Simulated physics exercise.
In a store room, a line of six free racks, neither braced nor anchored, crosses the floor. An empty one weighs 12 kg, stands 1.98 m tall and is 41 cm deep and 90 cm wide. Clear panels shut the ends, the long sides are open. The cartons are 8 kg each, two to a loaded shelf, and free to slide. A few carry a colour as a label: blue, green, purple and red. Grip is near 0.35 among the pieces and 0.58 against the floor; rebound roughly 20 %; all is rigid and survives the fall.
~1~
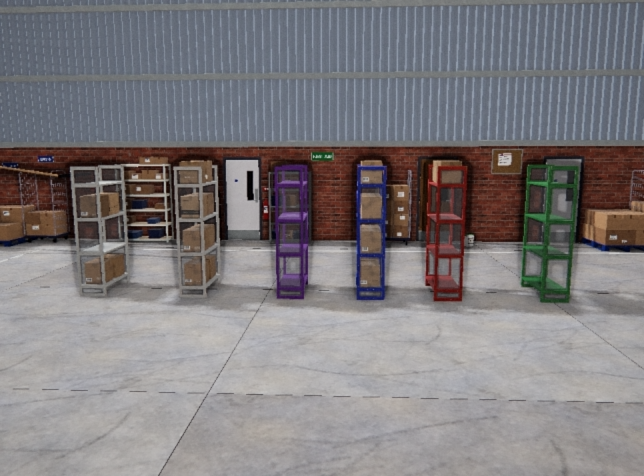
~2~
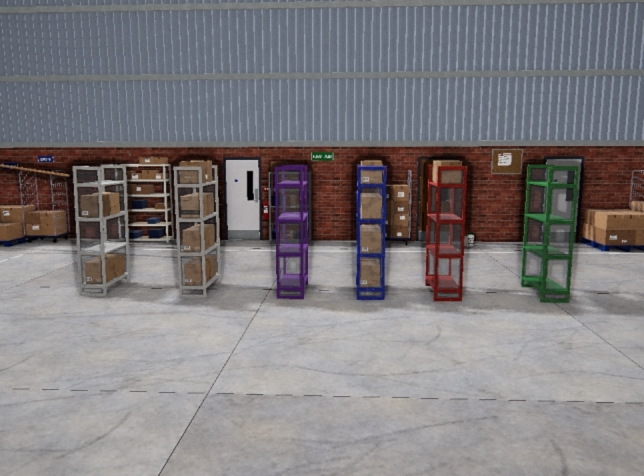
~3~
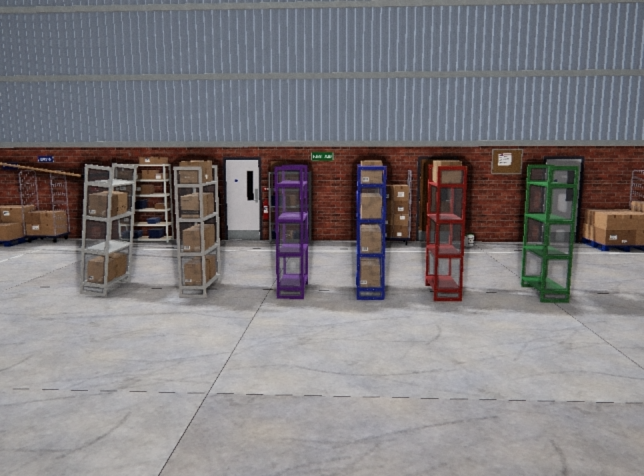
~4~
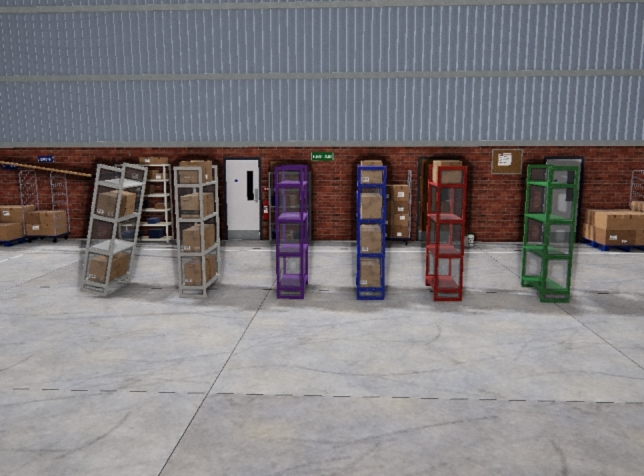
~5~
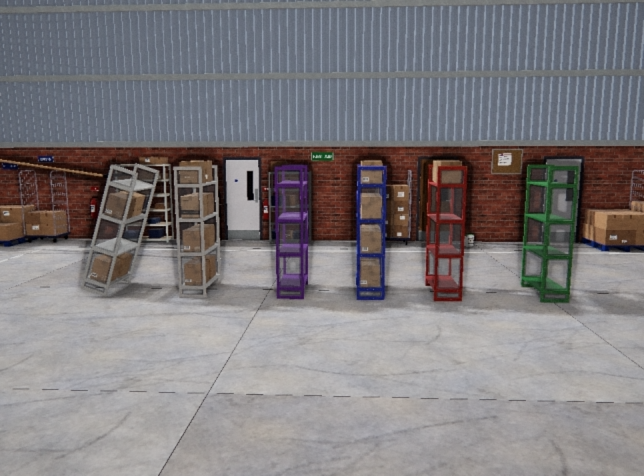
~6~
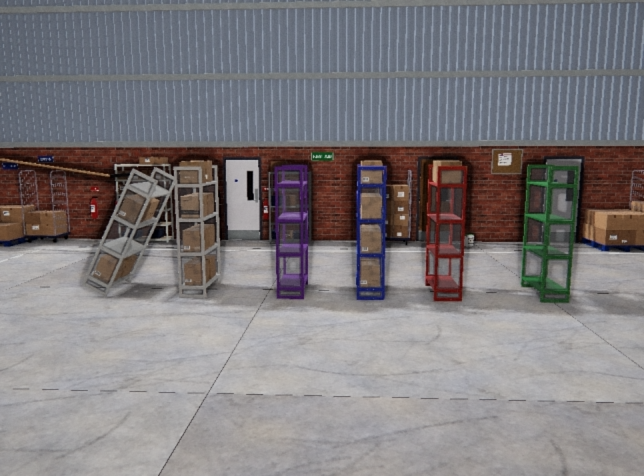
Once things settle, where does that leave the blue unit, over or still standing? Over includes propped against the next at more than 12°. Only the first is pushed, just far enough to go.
In the end the blue unit stays standing.
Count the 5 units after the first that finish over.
It comes to 0.
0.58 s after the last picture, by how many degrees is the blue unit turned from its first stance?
Some 0°.
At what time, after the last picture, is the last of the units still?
Around 1.0 s.
Then, 0.28 s after the last picture, 2 cartons spilt or dropped; none of the 5 other units over; blue unit unmoved.
Then, 0.58 s after the last picture, 4 cartons spilt or dropped; none of the 5 other units over; blue unit unmoved.
At rest, 4 cartons spilt or dropped; none of the 5 other units over; blue unit unmoved; red unit unmoved; green unit unmoved. Five left standing. As the last picture would show them, middles, blue unit near (370, 230), red unit near (445, 231).
